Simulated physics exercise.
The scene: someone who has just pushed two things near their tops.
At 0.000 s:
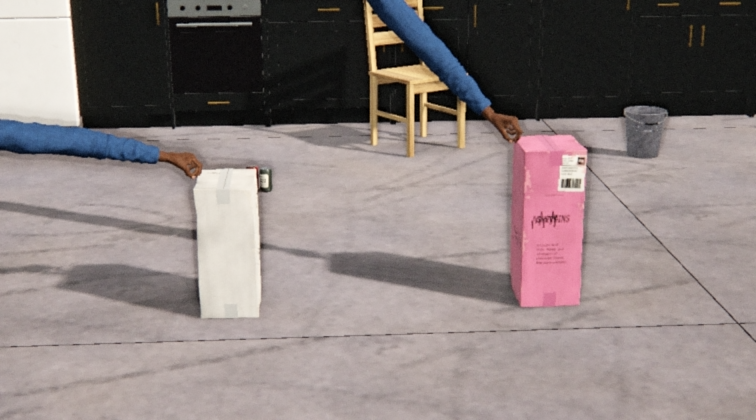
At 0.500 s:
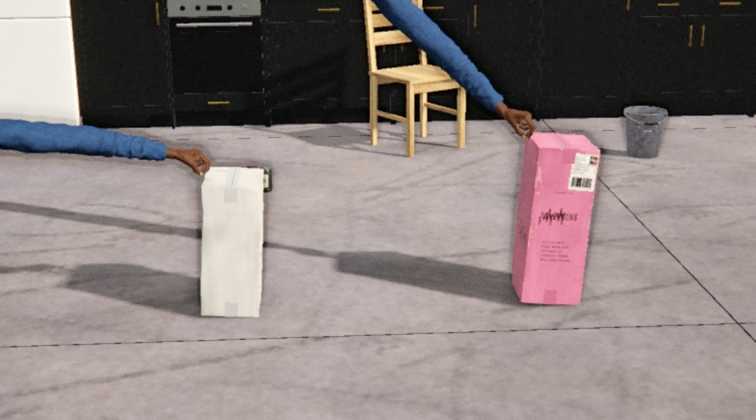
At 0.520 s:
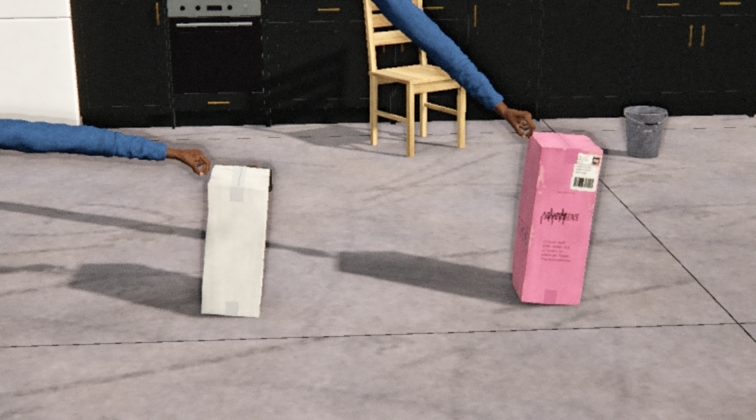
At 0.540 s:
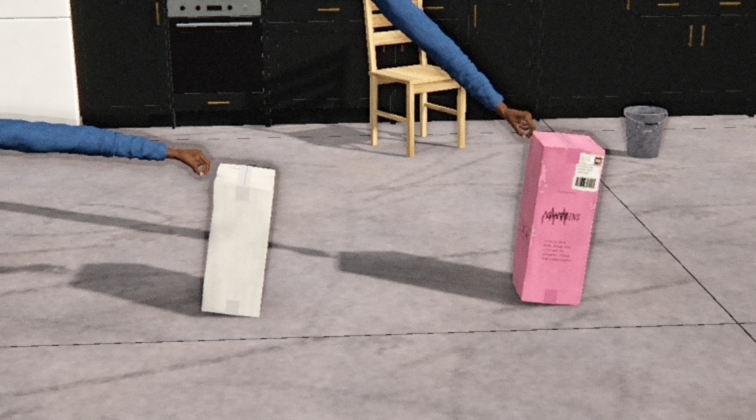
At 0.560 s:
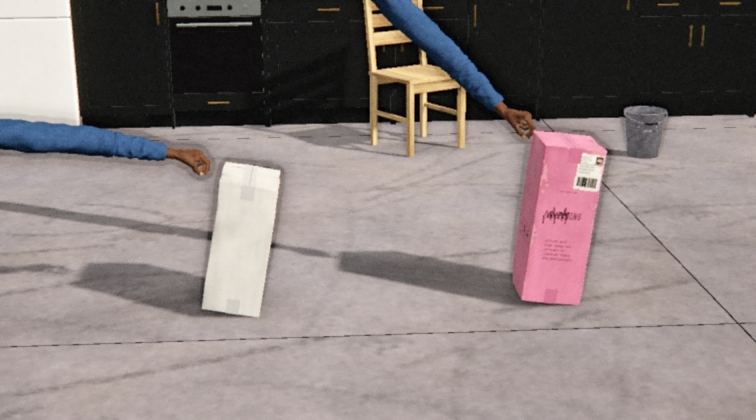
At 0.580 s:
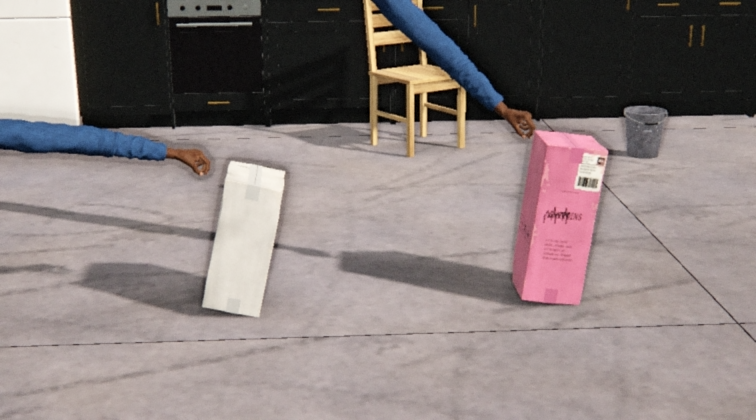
In this clip, two blue-sleeved arms reach toward a white parcel and a pink parcel standing on a grey floor; both parcels lean to the right, the pink one slightly and the white one progressively further, away from the hand.
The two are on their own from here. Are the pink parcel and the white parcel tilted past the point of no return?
Result: My guess is the pink parcel steadies itself for good; my guess is the white parcel tips for good.
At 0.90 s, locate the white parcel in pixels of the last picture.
(281, 239), roughly.
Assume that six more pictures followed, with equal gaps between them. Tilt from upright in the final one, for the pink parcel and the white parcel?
I'd say close to 8° for the first and close to 25° for the second.
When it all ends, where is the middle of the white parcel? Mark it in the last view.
It comes to rest at about (326, 275) in the last picture.
By 0.90 s, pink parcel upright near (543, 220); white parcel 42° off upright near (281, 239).
When it is over (2.2 s), the pink parcel settles on its feet, near (546, 221); the white parcel topples, near (326, 276).
